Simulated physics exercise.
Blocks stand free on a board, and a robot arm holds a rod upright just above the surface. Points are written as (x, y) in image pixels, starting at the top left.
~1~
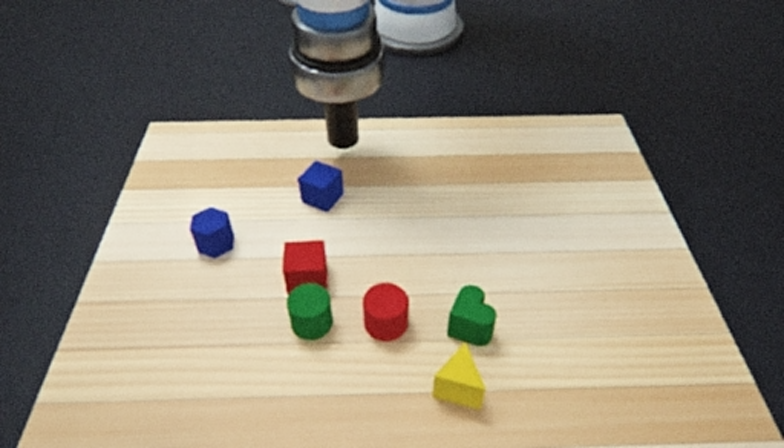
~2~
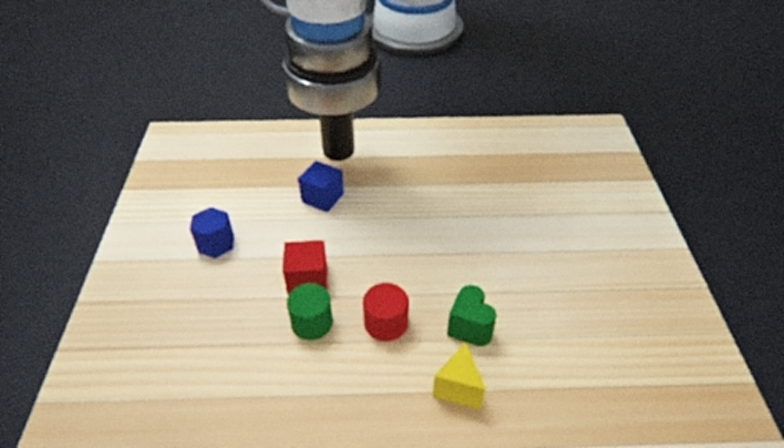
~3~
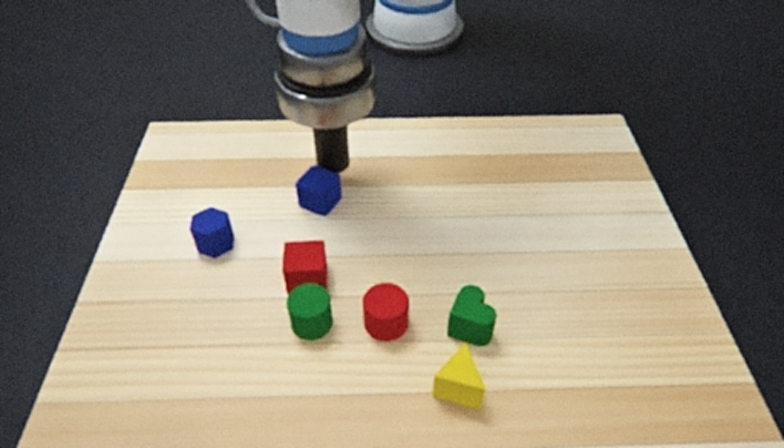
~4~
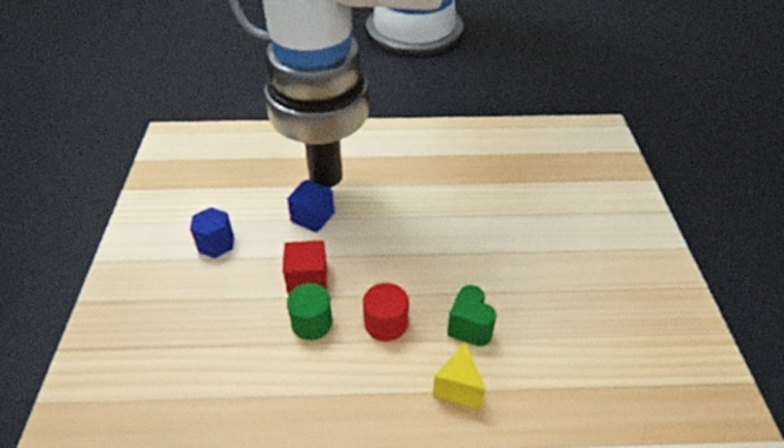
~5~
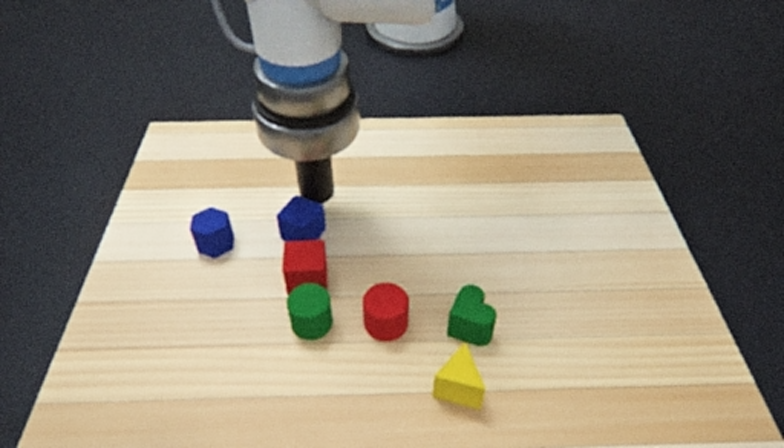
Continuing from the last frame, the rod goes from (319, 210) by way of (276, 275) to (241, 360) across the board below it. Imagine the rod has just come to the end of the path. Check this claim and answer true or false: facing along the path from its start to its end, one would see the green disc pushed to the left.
That claim is true.
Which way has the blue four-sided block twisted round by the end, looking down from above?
The turn is clockwise.
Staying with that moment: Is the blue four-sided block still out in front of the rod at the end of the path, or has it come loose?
The blue four-sided block slips off.
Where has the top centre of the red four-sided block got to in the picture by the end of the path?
Final place: (295, 292).
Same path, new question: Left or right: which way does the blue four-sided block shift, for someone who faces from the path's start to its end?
It goes toward the right-hand side.
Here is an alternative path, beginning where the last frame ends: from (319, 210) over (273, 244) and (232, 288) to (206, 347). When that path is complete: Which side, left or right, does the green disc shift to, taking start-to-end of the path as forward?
So, looking from the first point of the path to the last, the green disc moves leftwards.
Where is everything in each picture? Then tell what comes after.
The first frame shows rod's lower end at (343, 140); blue hexagon at (209, 220); blue four-sided block at (320, 173); red four-sided block at (304, 255); green disc at (308, 300).
The second frame shows rod at (339, 151); blocks still.
The third frame shows rod at (333, 163); blue four-sided block at (317, 178).
The fourth frame shows rod at (326, 177); blue four-sided block at (309, 193).
The fifth frame shows rod at (317, 193); blue hexagon at (209, 220); blue four-sided block at (300, 210); red four-sided block at (304, 255); green disc at (308, 300).
On the path given first. One third of the way, rod at (286, 235); blue four-sided block at (262, 254); red four-sided block at (299, 269), turned 40° anticlockwise; green disc at (312, 304).
Two thirds of the way, rod at (259, 284); blue four-sided block at (218, 297), turned 40° clockwise; red four-sided block at (296, 289), turned 65° anticlockwise; green disc at (327, 319).
At the end, rod at (235, 344); blue hexagon still; blue four-sided block at (198, 314), turned 70° clockwise; red four-sided block at (295, 292), turned 75° anticlockwise; green disc at (330, 320).
